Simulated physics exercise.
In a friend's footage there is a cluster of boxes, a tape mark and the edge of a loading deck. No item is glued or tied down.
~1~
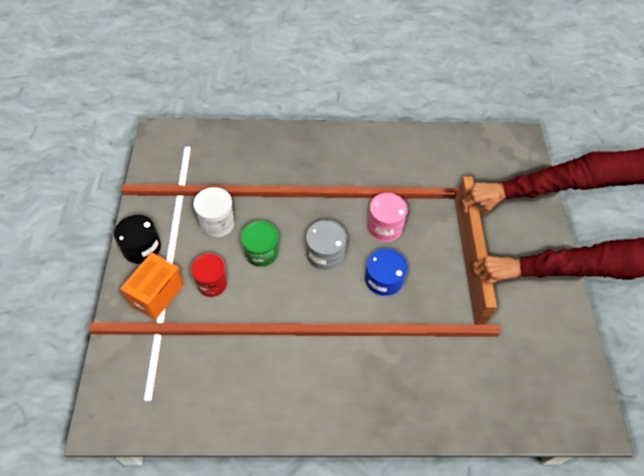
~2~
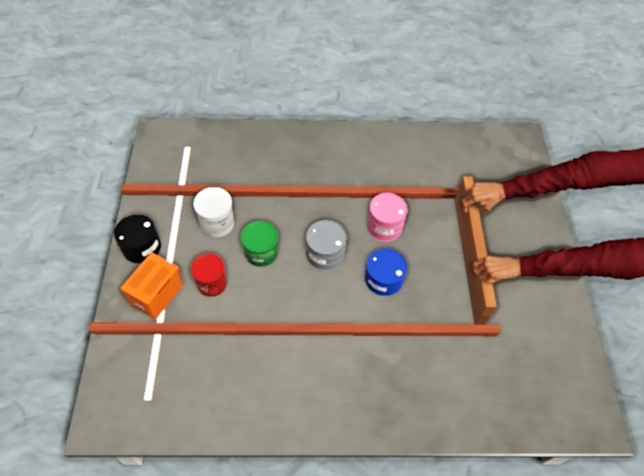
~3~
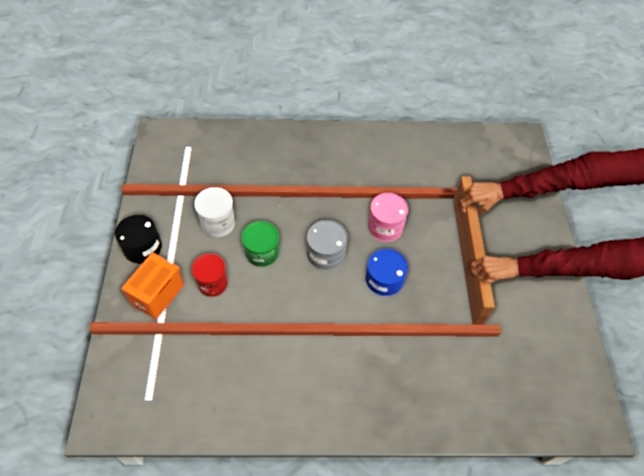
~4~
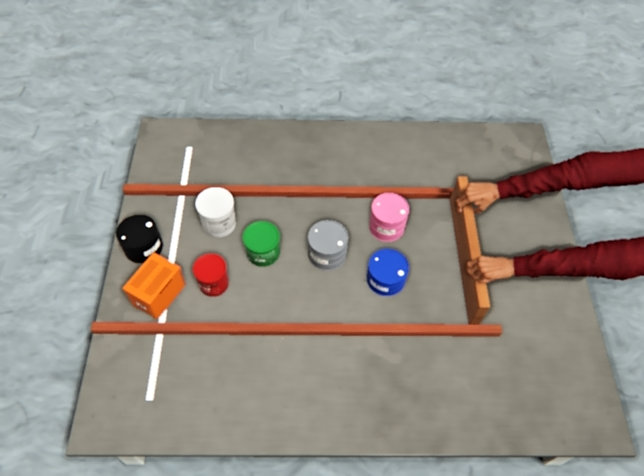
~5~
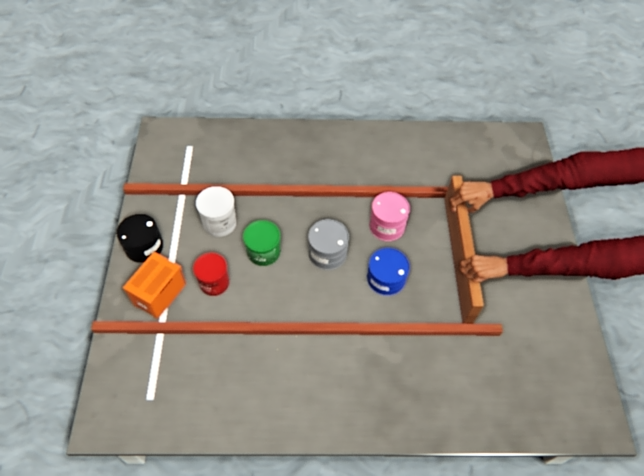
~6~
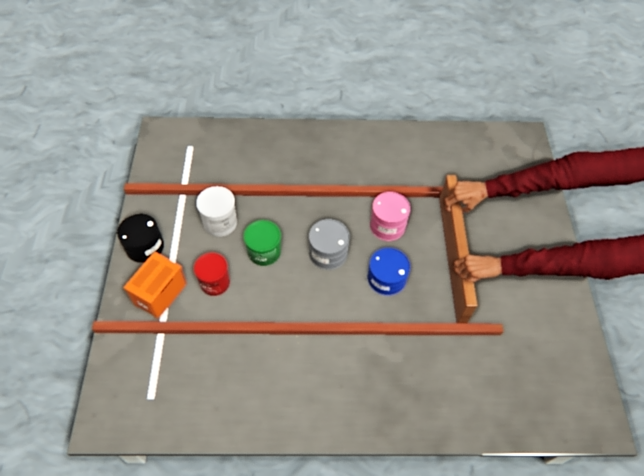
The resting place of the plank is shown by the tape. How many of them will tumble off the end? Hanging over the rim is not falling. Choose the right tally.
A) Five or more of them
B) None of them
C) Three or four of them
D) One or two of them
Option D: One or two of them.
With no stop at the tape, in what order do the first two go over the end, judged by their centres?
In sequence, the black canister and then the orange tote.
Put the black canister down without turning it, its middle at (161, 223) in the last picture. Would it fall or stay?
Placed like that, it leaves the surface.
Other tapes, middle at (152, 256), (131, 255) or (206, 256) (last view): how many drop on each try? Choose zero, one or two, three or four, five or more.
More than four; more than four; not one.
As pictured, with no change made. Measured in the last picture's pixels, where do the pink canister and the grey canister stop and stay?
Pink canister: (159, 209); grey canister: (151, 244).
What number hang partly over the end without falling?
The number overhanging is 3.
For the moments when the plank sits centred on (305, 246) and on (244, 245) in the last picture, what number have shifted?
First 4, then 7.
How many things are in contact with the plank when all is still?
3 in contact.
A little later, none off yet; black canister at rest near (141, 238); orange tote at rest near (157, 286); white pail at rest near (218, 212).
Next, none off yet; black canister at rest near (141, 238); orange tote at rest near (157, 286); white pail moving near (215, 212).
When it is over, the number that fall off is one or two; down, orange tote and black canister.
